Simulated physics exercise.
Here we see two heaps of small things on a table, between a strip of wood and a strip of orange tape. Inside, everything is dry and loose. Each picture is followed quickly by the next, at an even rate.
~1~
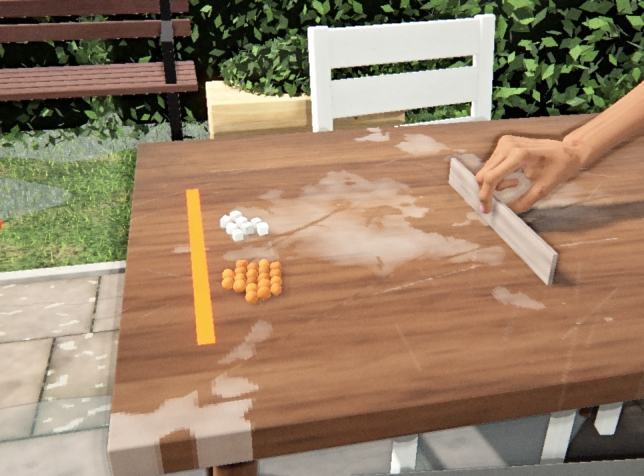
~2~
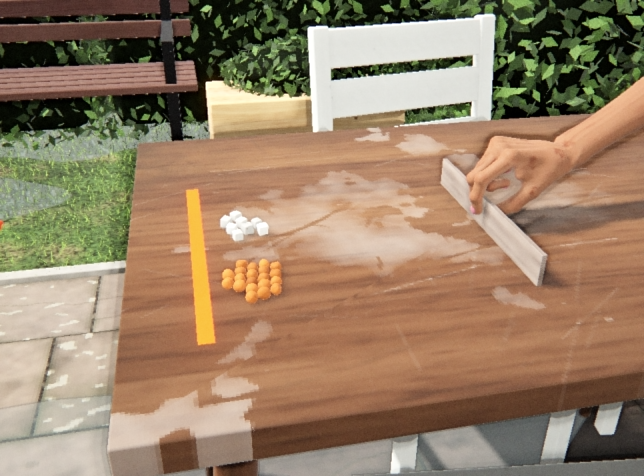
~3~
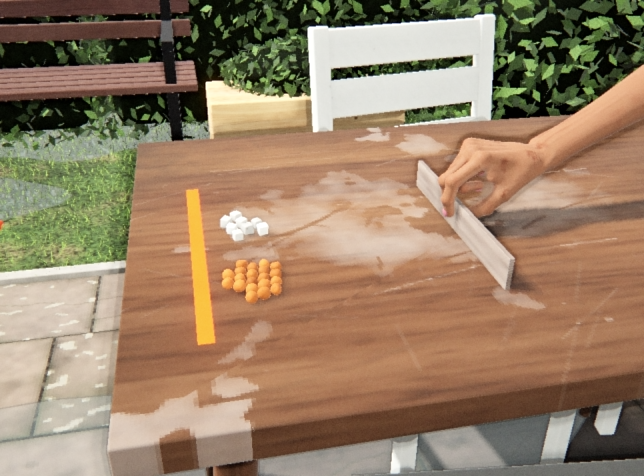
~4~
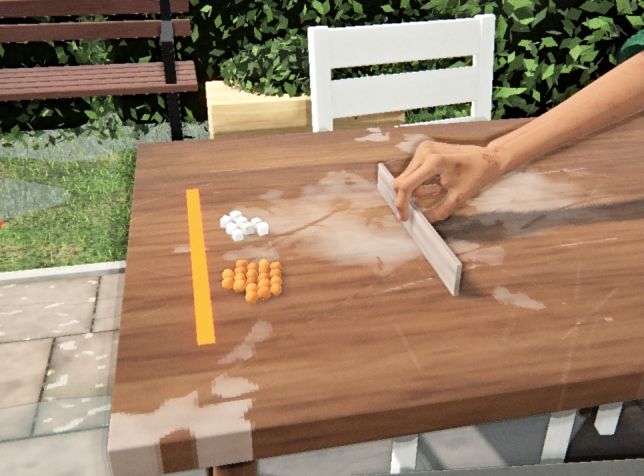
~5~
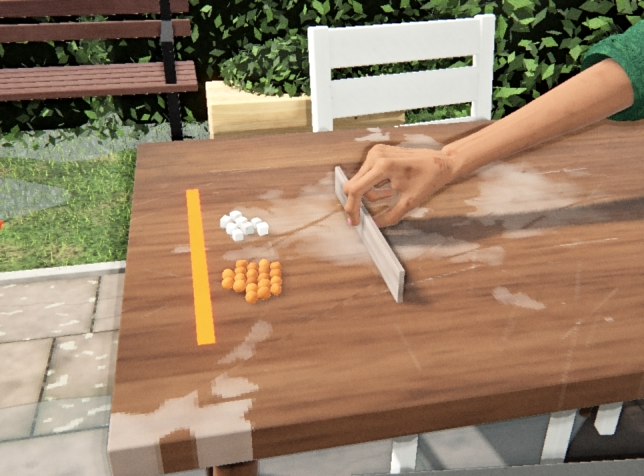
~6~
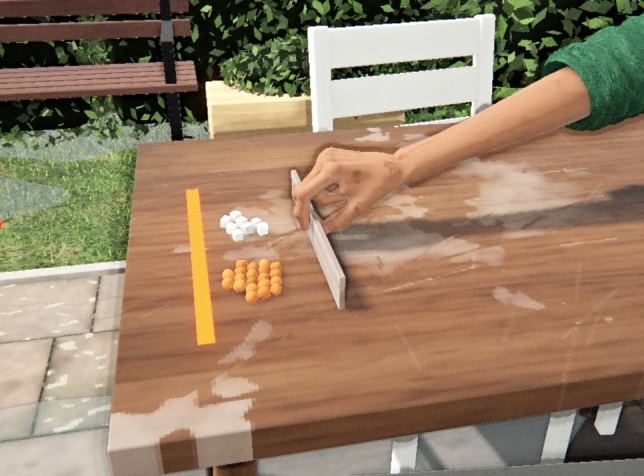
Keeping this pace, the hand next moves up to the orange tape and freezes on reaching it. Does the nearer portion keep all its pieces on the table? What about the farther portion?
Outcome: Nearer portion: Spillage; farther portion: Spillage.
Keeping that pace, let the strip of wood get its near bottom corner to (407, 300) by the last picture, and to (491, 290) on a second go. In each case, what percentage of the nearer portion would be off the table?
Close to 100 in a hundred the first time, close to 0 in a hundred the second.
Then, 0.08 s past the last view, strip of wood still moving, near (242, 222); nearer portion all on the table, its front near (198, 293); farther portion all on the table, its front near (210, 229).
Then, 0.19 s past the last view, strip of wood stopped at the orange tape; nearer portion all on the table, its front near (65, 342); farther portion all on the table, its front near (128, 228).
Then, 0.47 s past the last view, strip of wood stopped at the orange tape; nearer portion all over the edge; farther portion all over the edge.
Finally, strip of wood stopped at the orange tape; nearer portion all over the edge; farther portion all over the edge.
